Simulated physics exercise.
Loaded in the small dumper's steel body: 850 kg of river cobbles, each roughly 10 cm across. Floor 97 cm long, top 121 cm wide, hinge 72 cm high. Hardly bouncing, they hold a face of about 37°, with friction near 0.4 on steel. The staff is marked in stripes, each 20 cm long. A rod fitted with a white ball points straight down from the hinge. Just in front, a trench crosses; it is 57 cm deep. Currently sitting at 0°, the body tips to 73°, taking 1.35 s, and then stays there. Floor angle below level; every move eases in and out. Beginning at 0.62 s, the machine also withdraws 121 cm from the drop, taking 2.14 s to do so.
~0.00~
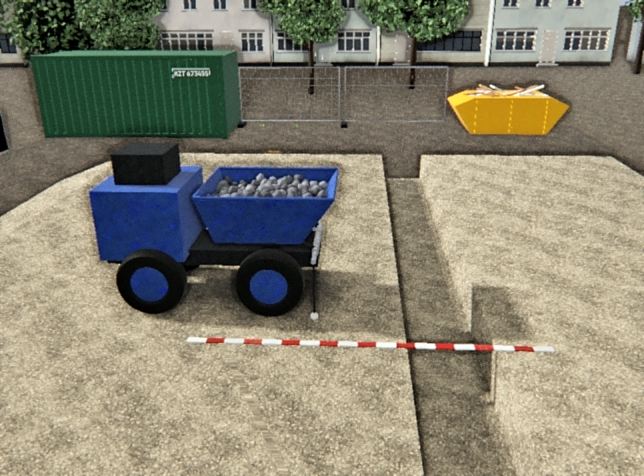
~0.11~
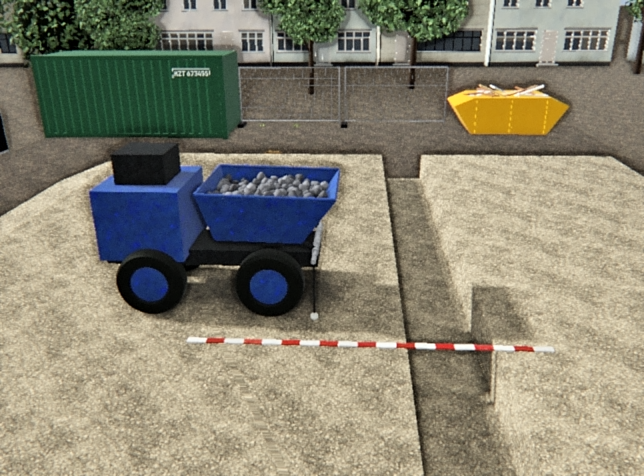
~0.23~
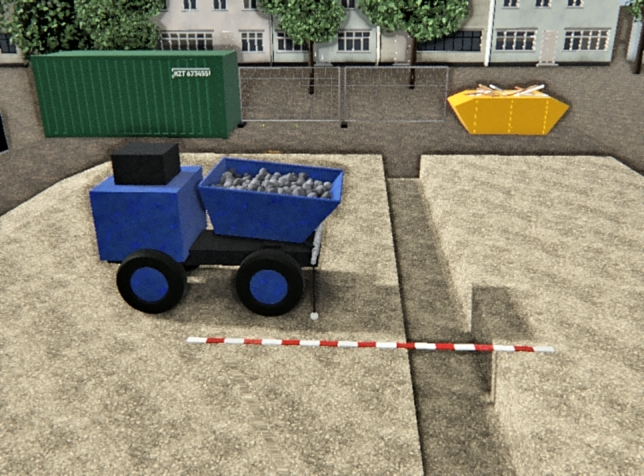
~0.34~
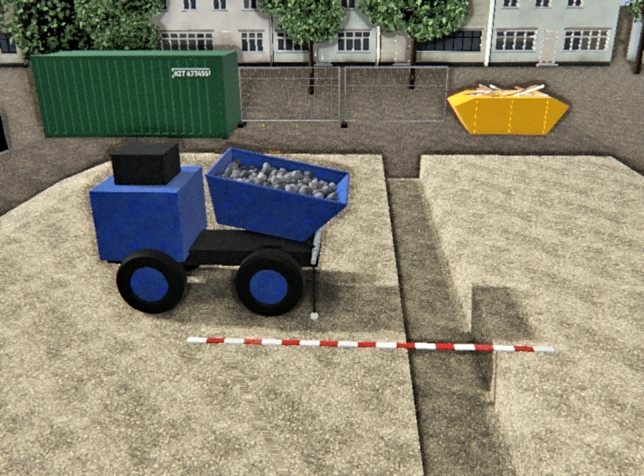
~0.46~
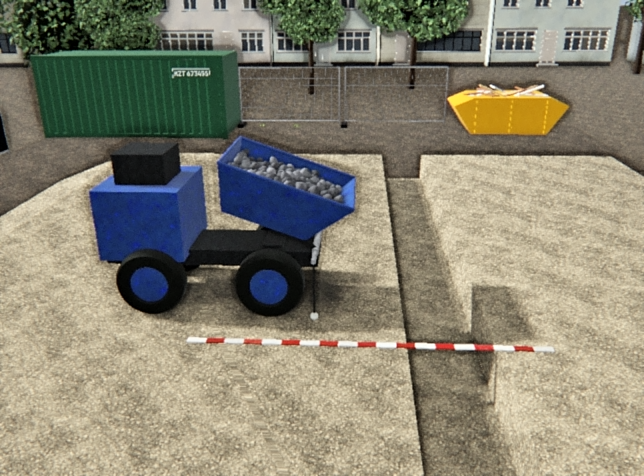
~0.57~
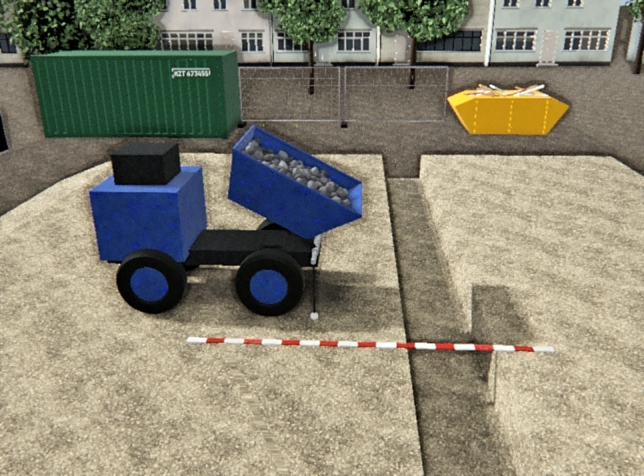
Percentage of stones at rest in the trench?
Some 30 percent.
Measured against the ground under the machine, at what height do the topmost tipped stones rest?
Some 26 cm above that level.
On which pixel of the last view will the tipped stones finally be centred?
Their middle ends up near (371, 291).
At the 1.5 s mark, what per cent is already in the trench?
By that moment, roughly 5 per cent of the load.
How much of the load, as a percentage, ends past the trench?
I'd put it at around 0 per cent.
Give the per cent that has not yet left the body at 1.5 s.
Still inside: Around 60 %.
After 1.0 s the floor is at 61°; 100 % in the body; the foremost stones are at (373, 223).
After 1.5 s the floor is at 73°; 61 % in the body, 32 % short of the trench, 7 % in the trench; the foremost stones are at (428, 321).
After 3.2 s the floor is at 73°; 1 % in the body, 68 % short of the trench, 31 % in the trench; the foremost stones are at (468, 330).
After 6.1 s the floor is at 73°; 0 % in the body, 69 % short of the trench, 31 % in the trench; the foremost stones are at (468, 330).
